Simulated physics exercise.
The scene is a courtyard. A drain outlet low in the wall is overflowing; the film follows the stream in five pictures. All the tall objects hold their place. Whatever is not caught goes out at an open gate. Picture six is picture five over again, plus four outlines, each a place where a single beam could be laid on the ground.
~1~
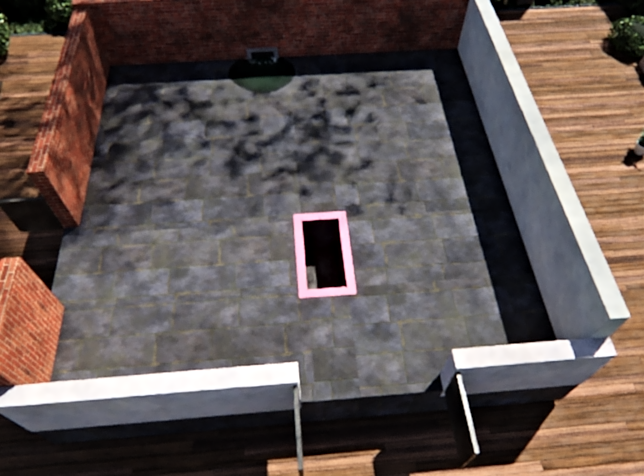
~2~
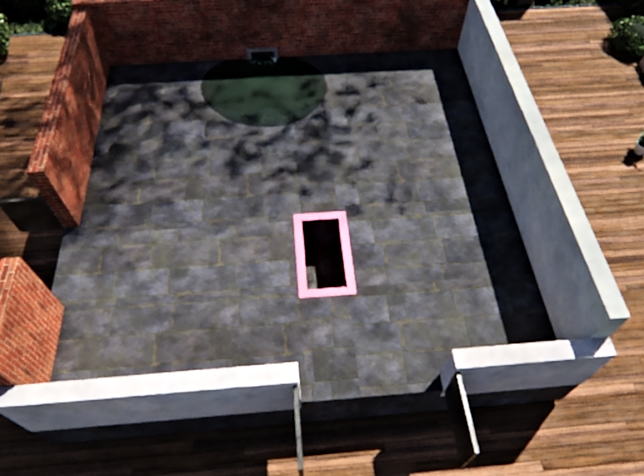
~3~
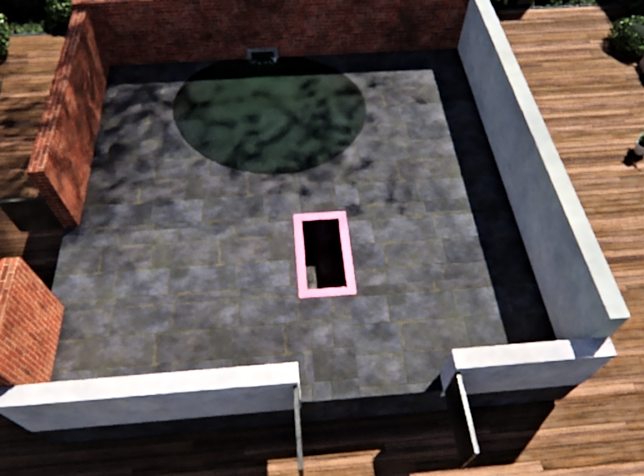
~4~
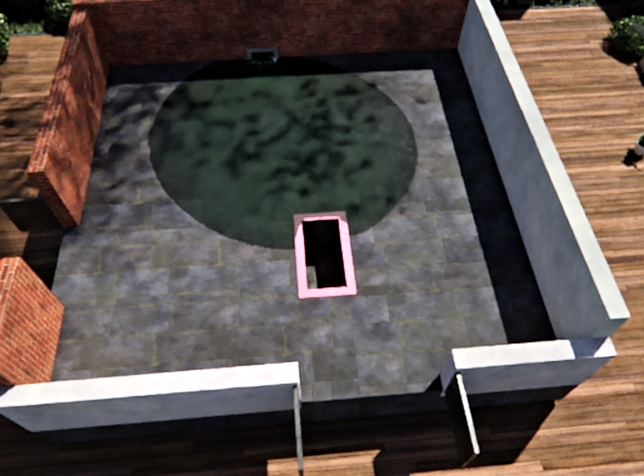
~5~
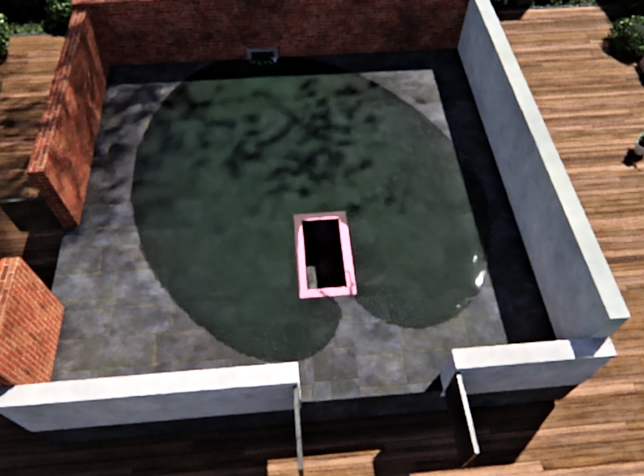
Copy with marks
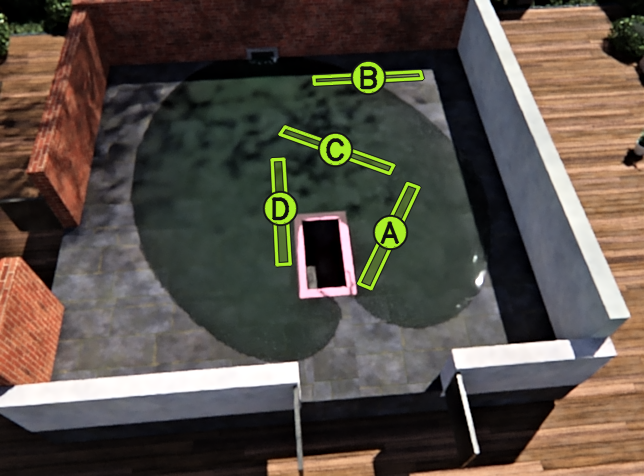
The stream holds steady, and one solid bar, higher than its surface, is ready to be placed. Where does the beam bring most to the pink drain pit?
A is best.
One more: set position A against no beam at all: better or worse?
Better.
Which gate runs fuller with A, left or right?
The right one.
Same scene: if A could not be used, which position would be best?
The answer is B.
In lime, A from (364, 286) to (413, 185); B from (314, 80) to (421, 74); C from (282, 130) to (391, 169); D from (283, 264) to (277, 159).
Choosing A, about 52 % of the stream goes into the pink drain pit, about 45 % out by the gates.
Choosing B, about 31 % of the stream goes into the pink drain pit, about 67 % out by the gates.
Choosing C, about 20 % of the stream goes into the pink drain pit, about 78 % out by the gates.
Choosing D, about 16 % of the stream goes into the pink drain pit, about 81 % out by the gates.
